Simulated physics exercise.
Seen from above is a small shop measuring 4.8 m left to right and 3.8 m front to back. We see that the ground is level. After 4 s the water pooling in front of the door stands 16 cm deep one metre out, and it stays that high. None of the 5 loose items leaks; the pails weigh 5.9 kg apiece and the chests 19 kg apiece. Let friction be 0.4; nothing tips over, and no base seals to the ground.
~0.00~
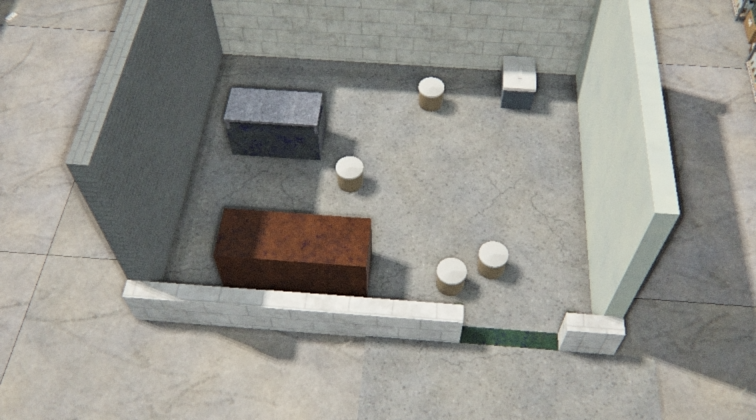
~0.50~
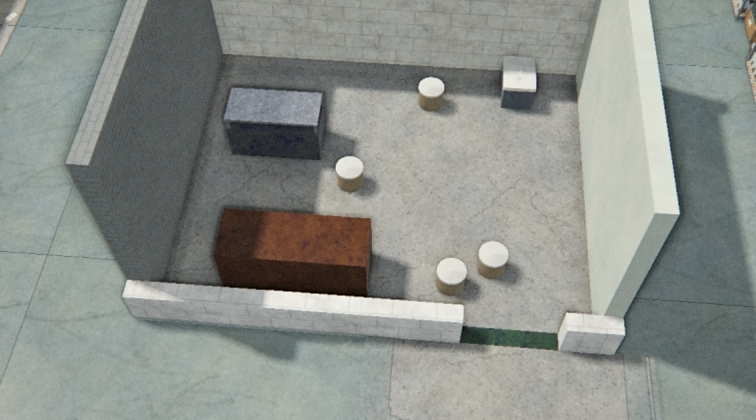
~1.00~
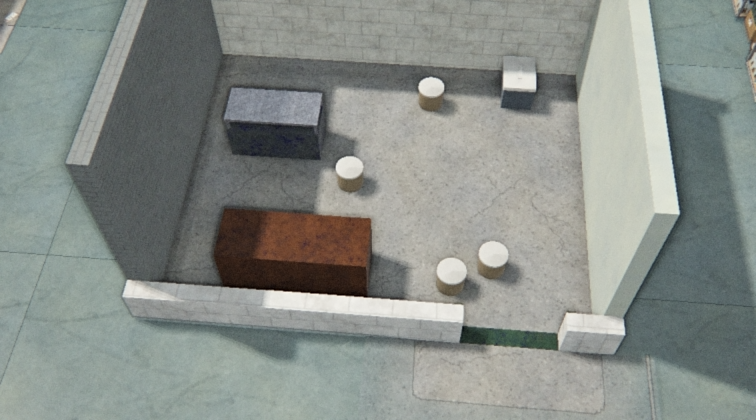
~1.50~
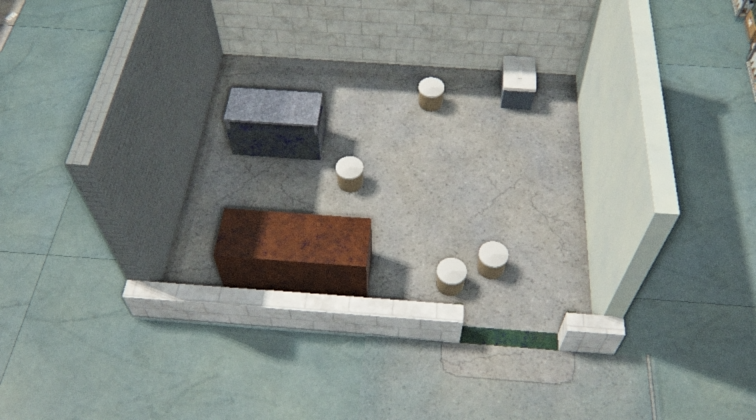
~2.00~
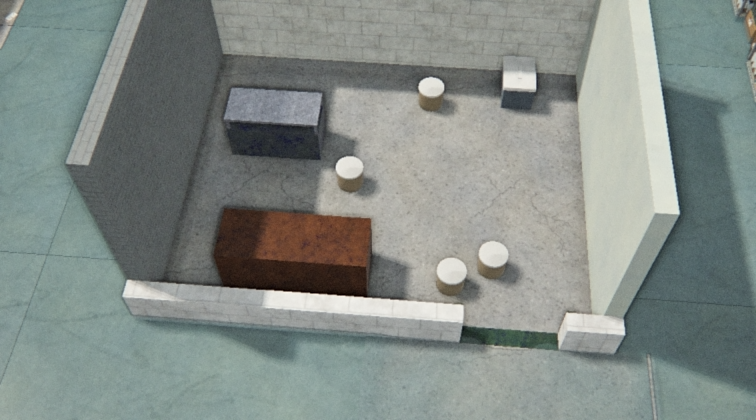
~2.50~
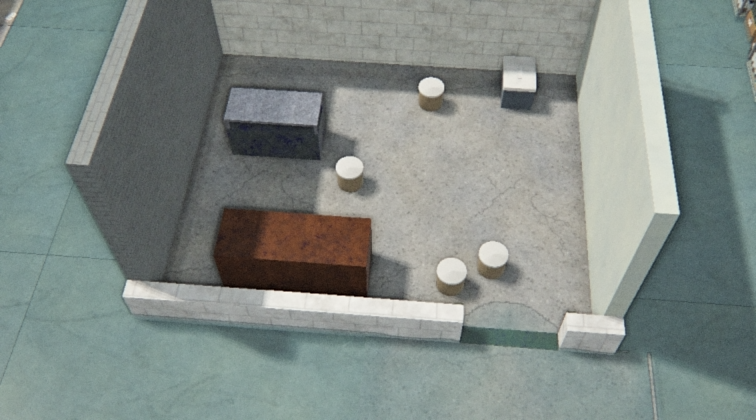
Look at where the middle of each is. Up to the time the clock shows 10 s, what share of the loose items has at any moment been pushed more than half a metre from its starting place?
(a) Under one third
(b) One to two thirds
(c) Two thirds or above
One to two thirds (b).
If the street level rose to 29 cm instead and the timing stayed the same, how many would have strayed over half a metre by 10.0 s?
Then it comes to 3.
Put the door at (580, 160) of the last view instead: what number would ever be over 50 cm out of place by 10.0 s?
Then it comes to 0.
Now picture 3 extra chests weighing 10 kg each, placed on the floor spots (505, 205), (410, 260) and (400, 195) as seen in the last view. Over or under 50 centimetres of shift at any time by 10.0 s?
Result by item, in order: Beyond the cutoff, inside the cutoff, inside the cutoff.
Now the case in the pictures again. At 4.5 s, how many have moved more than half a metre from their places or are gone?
I make it 0.
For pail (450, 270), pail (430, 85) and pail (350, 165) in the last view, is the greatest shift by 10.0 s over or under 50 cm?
Within, beyond, within.
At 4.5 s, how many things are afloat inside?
At that instant the tally stands at 0.
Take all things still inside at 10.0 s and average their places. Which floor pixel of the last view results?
The centre is close to (408, 158).
After 3.5 s 0 of 5 are over 50 cm from their spots; 0 afloat.
After 4.5 s 0 of 5 are over 50 cm from their spots; 0 afloat.
After 7.0 s 1 of 5 are over 50 cm from their spots; 0 afloat.
After 10.0 s 3 of 5 are over 50 cm from their spots, and 3 have been at some point; 0 afloat.
